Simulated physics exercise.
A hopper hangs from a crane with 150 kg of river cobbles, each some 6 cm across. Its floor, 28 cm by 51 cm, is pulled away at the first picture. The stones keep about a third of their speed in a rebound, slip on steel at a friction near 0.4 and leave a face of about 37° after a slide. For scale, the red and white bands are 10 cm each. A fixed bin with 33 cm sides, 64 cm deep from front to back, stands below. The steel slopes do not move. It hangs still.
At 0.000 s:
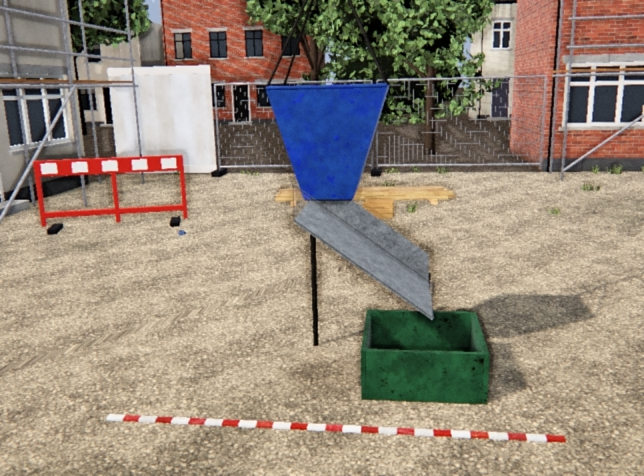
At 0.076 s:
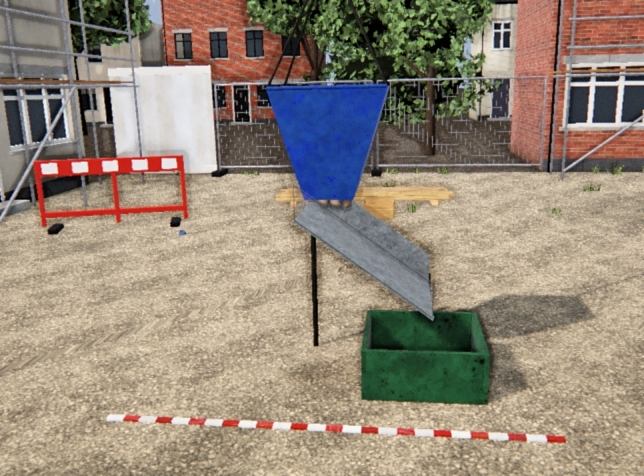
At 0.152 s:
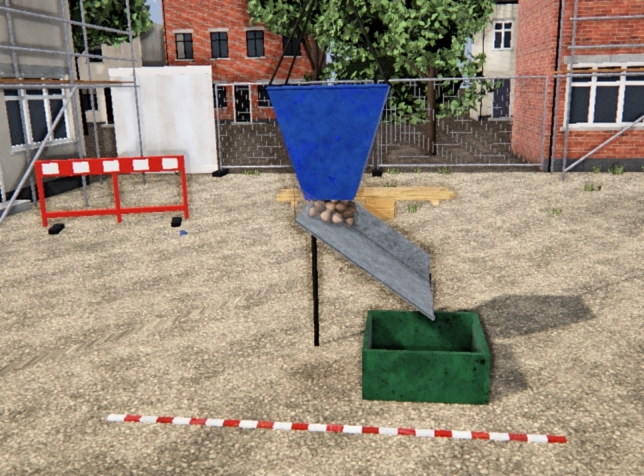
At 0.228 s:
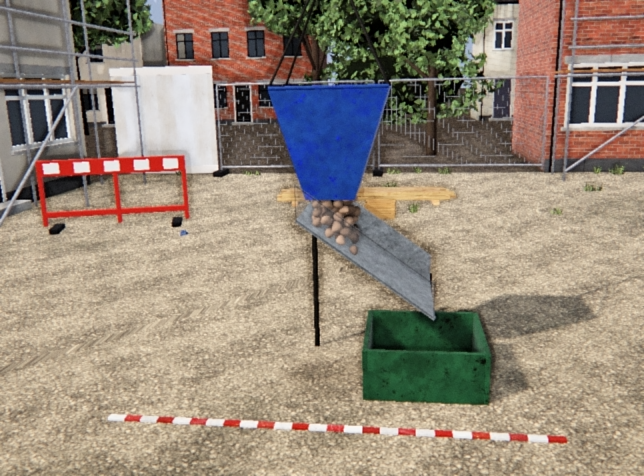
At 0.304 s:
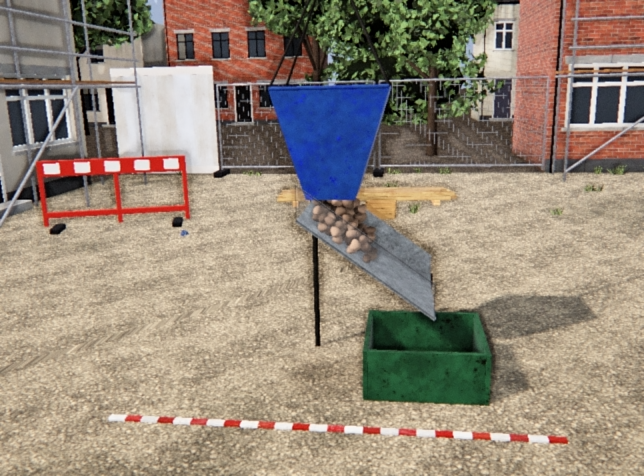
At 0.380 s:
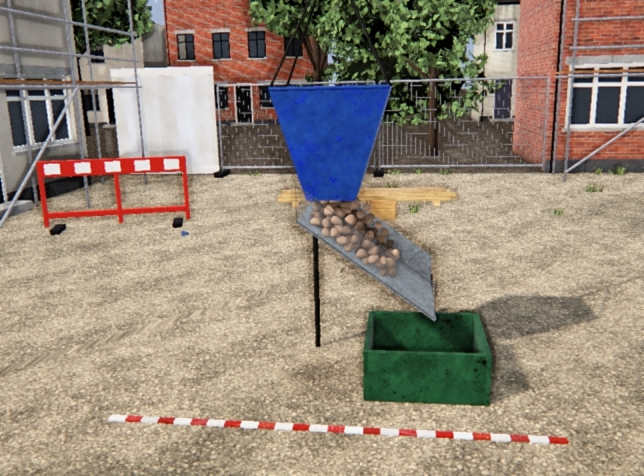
On a building site, brown cobbles pour from a blue hopper and slide down a grey chute.
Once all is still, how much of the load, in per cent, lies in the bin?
Roughly 63 per cent ends in the bin.
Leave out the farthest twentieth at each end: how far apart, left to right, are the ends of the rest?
About 130 cm.
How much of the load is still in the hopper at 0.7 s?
About 30 per cent.
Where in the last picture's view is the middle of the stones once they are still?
Their middle is at about (465, 369).
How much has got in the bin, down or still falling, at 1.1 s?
Some 40 per cent.
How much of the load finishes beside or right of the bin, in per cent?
Some 35 per cent of the load.
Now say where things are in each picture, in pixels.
The outlet is at (328, 191); nothing has dropped yet, in the first picture.
The outlet is at (328, 191); 5 % is out, in the second picture.
Outlet at (329, 191), the stream shows down to (337, 215); 90 % still inside, in the third picture.
Outlet at (330, 191), the stream shows down to (354, 235); 80 % still inside, in the fourth picture.
Outlet at (330, 192), the stream shows down to (368, 249); 72 % still inside, in the fifth picture.
Outlet at (330, 192), the stream shows down to (388, 263); 63 % still inside, in the sixth picture.
After 0.7 s, 31 % in the hopper, 56 % on the steel, 1 % falling or lying left of the bin, 12 % falling or lying in the bin; the stones farthest right are at (476, 335).
After 1.1 s, 0 % in the hopper, 52 % on the steel, 39 % falling or lying in the bin, 9 % falling or lying beside or right of the bin; the stones farthest right are at (579, 389).
After 1.7 s, 0 % in the hopper, 7 % on the steel, 62 % falling or lying in the bin, 31 % falling or lying beside or right of the bin.
After 2.6 s, 0 % in the hopper, 63 % falling or lying in the bin, 37 % falling or lying beside or right of the bin.
After 4.5 s, 0 % in the hopper, 63 % in the bin, 37 % beside or right of the bin.
